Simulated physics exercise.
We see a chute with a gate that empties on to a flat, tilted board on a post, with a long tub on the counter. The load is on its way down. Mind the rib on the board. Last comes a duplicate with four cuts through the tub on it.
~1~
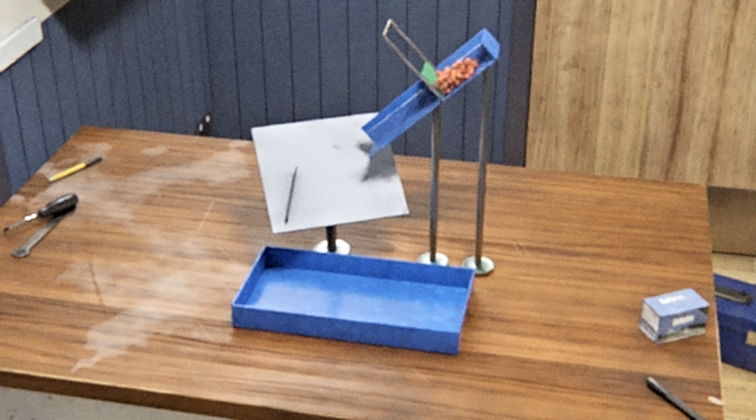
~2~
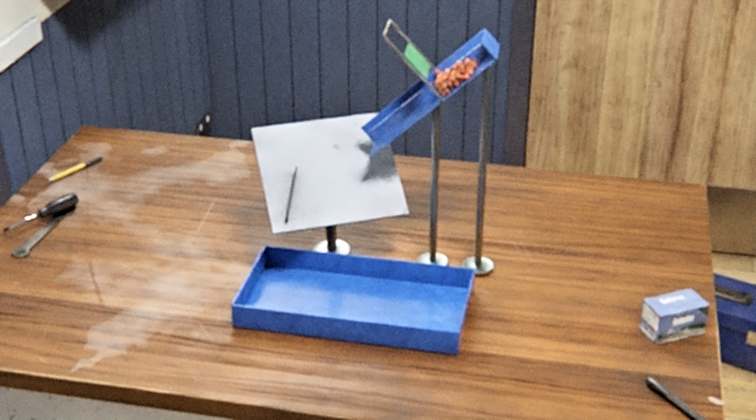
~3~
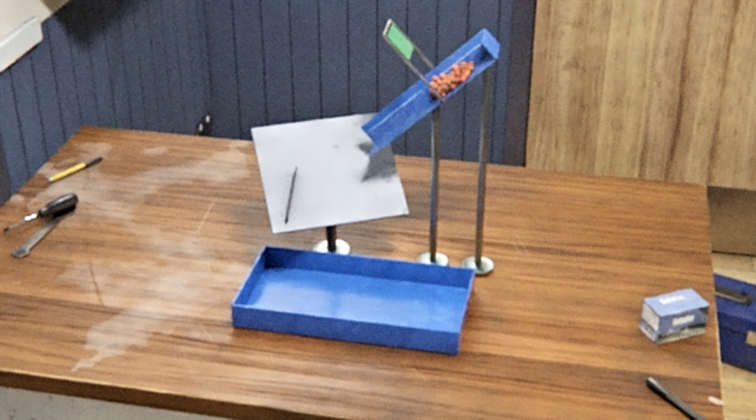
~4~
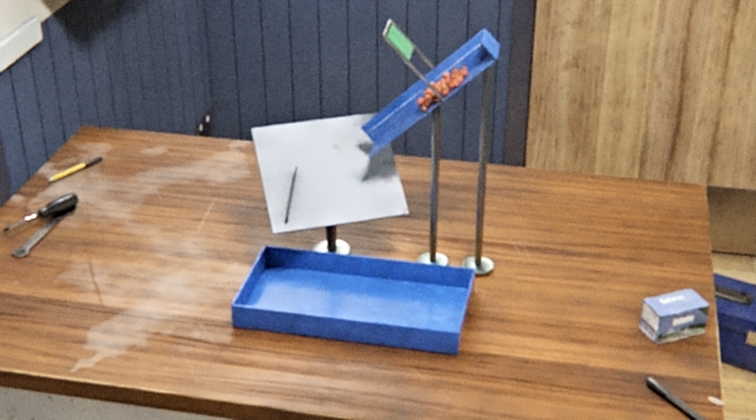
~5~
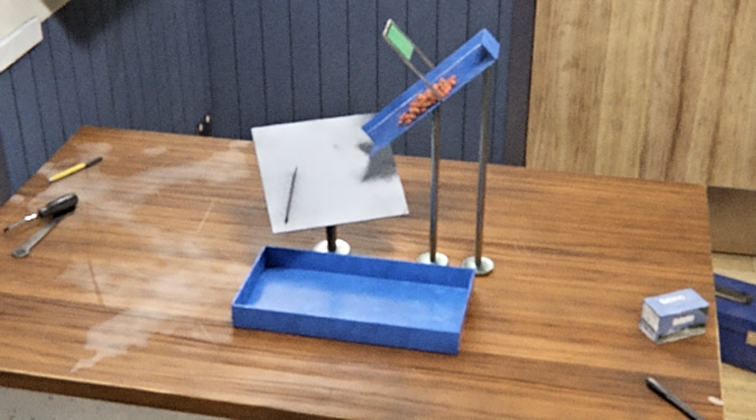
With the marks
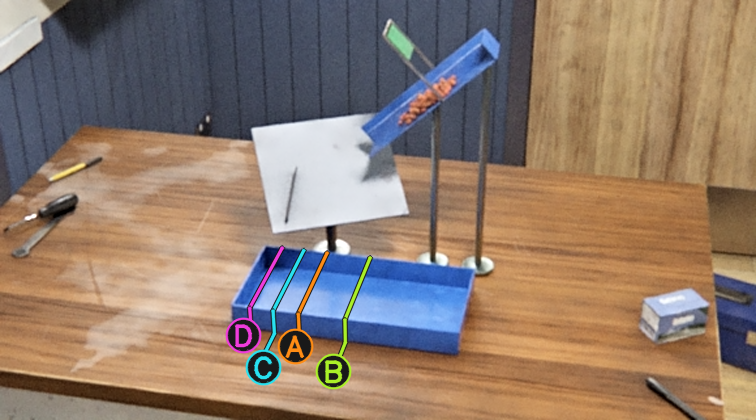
Orange pellets sliding partway down a sloping blue chute after a green-marked gate lifts, above a tilted board and empty blue tub.
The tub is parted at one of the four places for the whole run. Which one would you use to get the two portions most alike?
Take A.
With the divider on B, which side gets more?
The left side.
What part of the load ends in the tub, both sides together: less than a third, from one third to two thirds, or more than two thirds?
More than two thirds.
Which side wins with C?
The right side.
On the marked copy, line A crosses the front rim at (298, 313); line B crosses the front rim at (345, 319); line C crosses the front rim at (273, 310); line D crosses the front rim at (250, 307).
For line A, of what is caught, about half on the left of the divider, about half on the right.
For line B, of what is caught, nearly all on the left of the divider, a small part on the right.
For line C, of what is caught, a small part on the left of the divider, most on the right.
For line D, of what is caught, a stray few on the left of the divider, nearly all on the right.
